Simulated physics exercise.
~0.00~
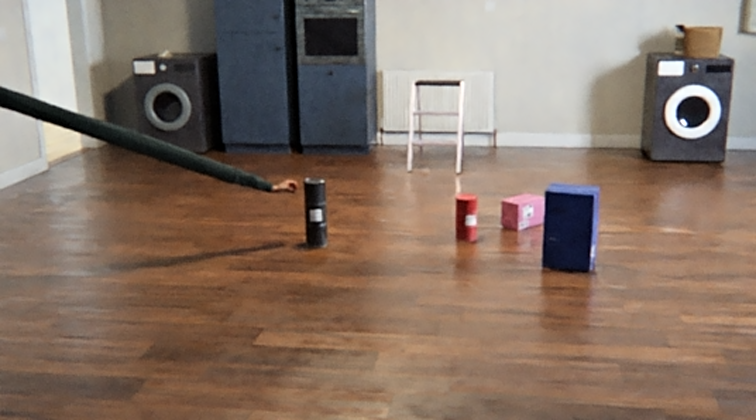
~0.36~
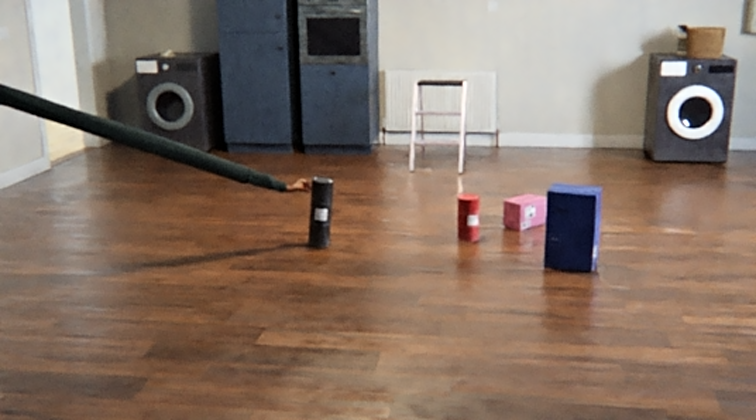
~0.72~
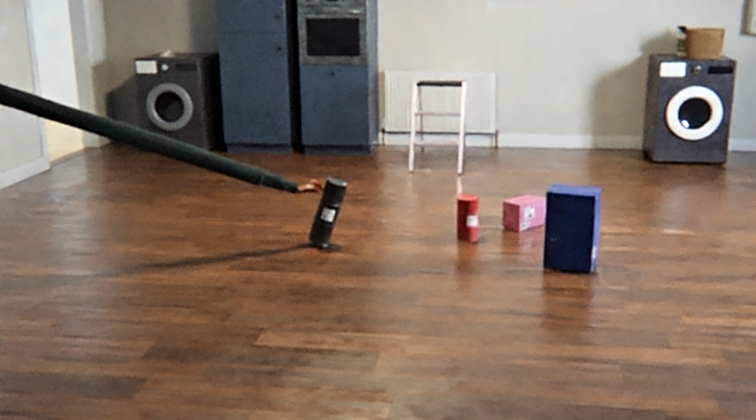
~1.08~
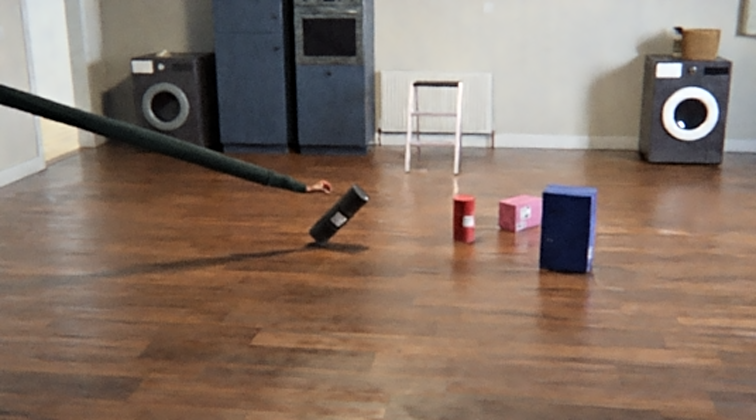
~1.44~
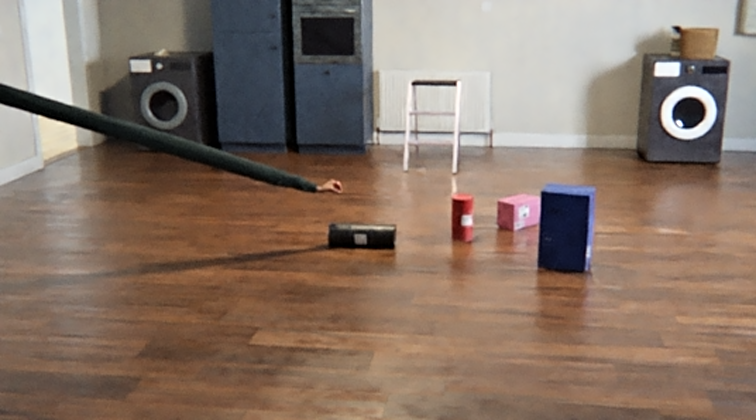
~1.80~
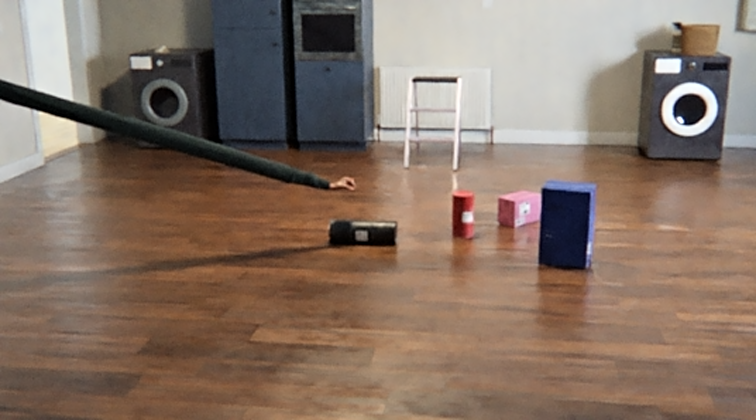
The clip shows a hand on a long, dark-sleeved arm pushing an upright black canister rightward on a wooden floor near a red canister, a pink parcel and a blue box. The black canister leans, topples to the right and ends on its side, while the others stay in place.
